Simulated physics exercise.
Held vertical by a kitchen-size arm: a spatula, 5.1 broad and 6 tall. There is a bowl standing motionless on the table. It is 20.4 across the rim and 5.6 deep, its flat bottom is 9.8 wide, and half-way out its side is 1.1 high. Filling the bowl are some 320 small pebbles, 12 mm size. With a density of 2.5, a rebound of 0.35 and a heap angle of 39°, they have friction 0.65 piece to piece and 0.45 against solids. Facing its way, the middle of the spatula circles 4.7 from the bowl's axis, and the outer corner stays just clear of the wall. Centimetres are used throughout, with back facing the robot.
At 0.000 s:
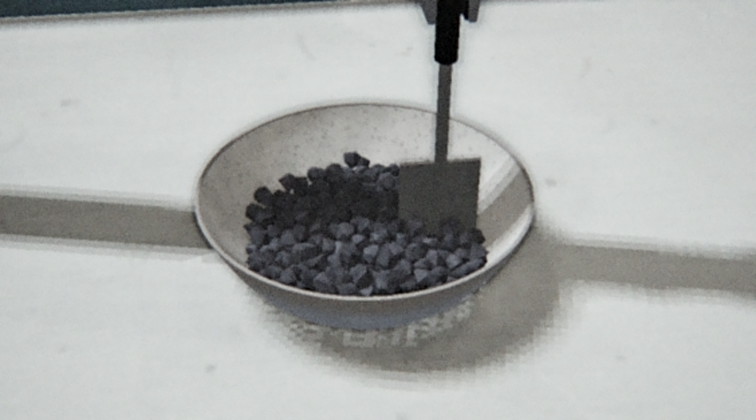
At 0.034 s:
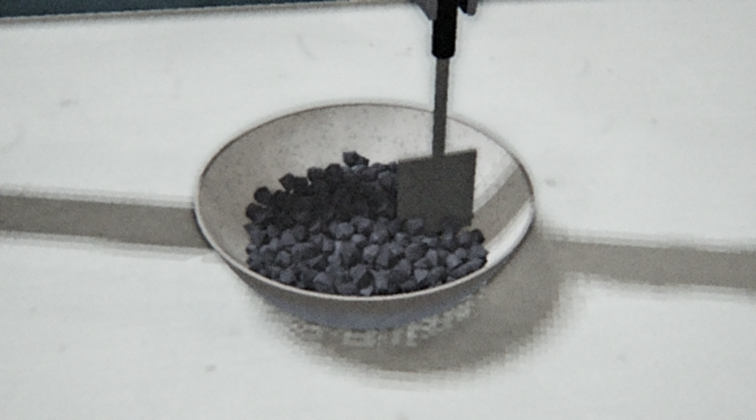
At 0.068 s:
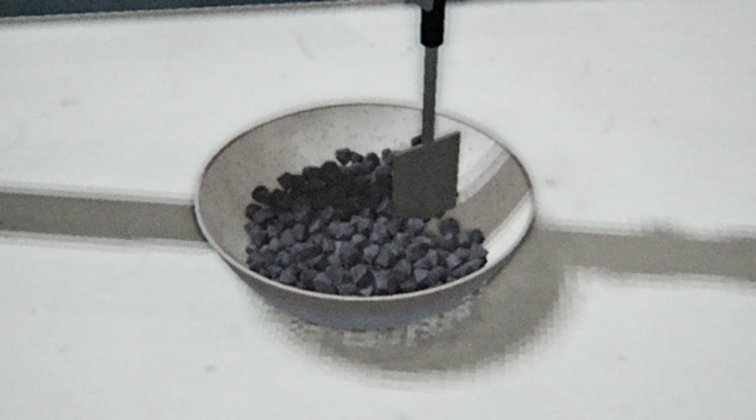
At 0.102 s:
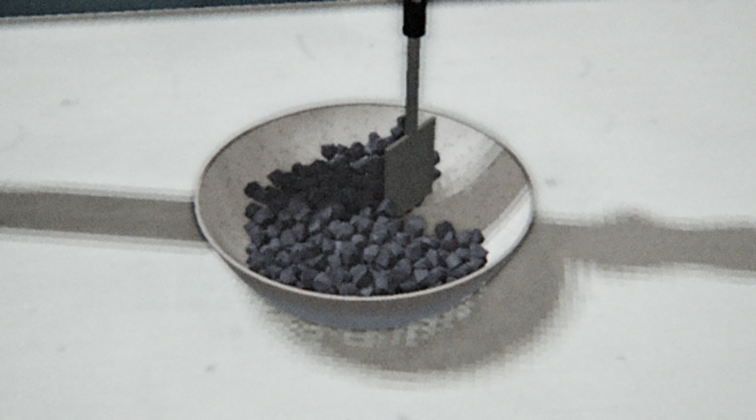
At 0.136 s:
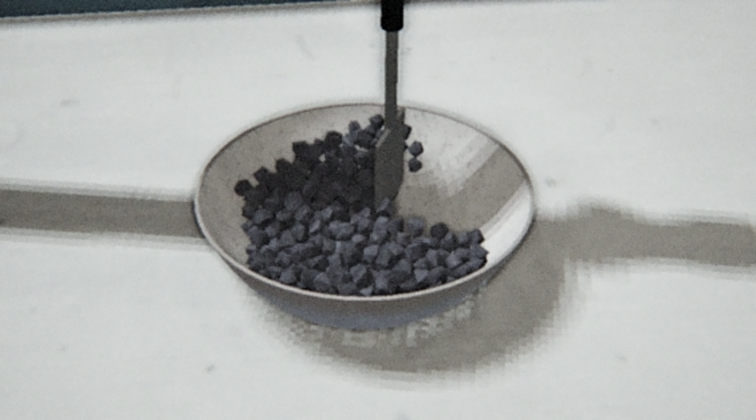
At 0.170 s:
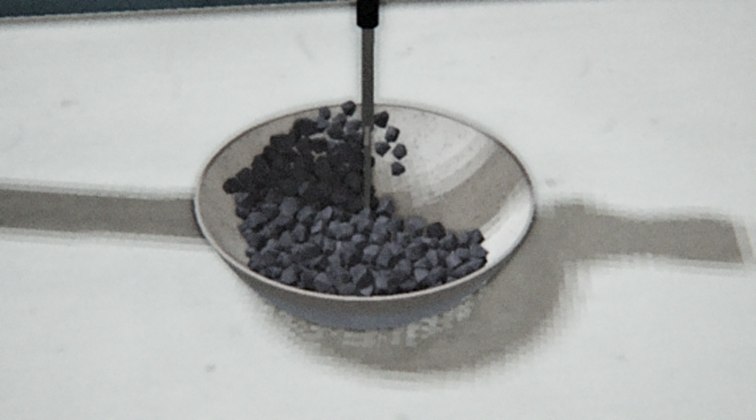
A dark spatula sweeps leftward through a bowl of dark pebbles, turning edge-on and heaping them.
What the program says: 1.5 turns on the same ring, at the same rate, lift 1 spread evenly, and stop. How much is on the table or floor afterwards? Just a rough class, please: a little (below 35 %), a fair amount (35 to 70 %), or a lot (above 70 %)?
A little.
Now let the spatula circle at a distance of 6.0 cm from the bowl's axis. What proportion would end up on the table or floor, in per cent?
It would be near 10 per cent.
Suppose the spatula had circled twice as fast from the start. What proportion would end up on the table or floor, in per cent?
I'd say close to 50 %.
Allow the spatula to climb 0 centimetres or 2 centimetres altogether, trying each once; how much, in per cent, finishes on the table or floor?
Trial one: Roughly 30 %; trial two: Roughly 15 %.
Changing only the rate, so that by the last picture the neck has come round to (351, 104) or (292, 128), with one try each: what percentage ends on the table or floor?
Some 30 and 50 per cent respectively.
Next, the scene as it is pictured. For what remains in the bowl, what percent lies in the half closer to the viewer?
I'd put it near 65 per cent.
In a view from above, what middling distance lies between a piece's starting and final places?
11 centimetres.
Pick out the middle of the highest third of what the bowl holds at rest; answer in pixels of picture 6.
Near (281, 259).
After 0.50 s, 260° round, highest piece 9 above the table; 282 in the bowl, 23 on the table or floor, 10 in flight or on the tool.
After 0.83 s, 80° round, highest piece 8 above the table; 264 in the bowl, 46 on the table or floor, 5 in flight or on the tool.
After 1.20 s, 180° round, highest piece 6 above the table; 245 in the bowl, 69 on the table or floor, 1 in flight or on the tool.
After 1.90 s, 180° round, highest piece 6 above the table; 245 in the bowl, 70 on the table or floor.
In the end, 245 in the bowl, 70 on the table or floor. That is 22 % on the table or floor.
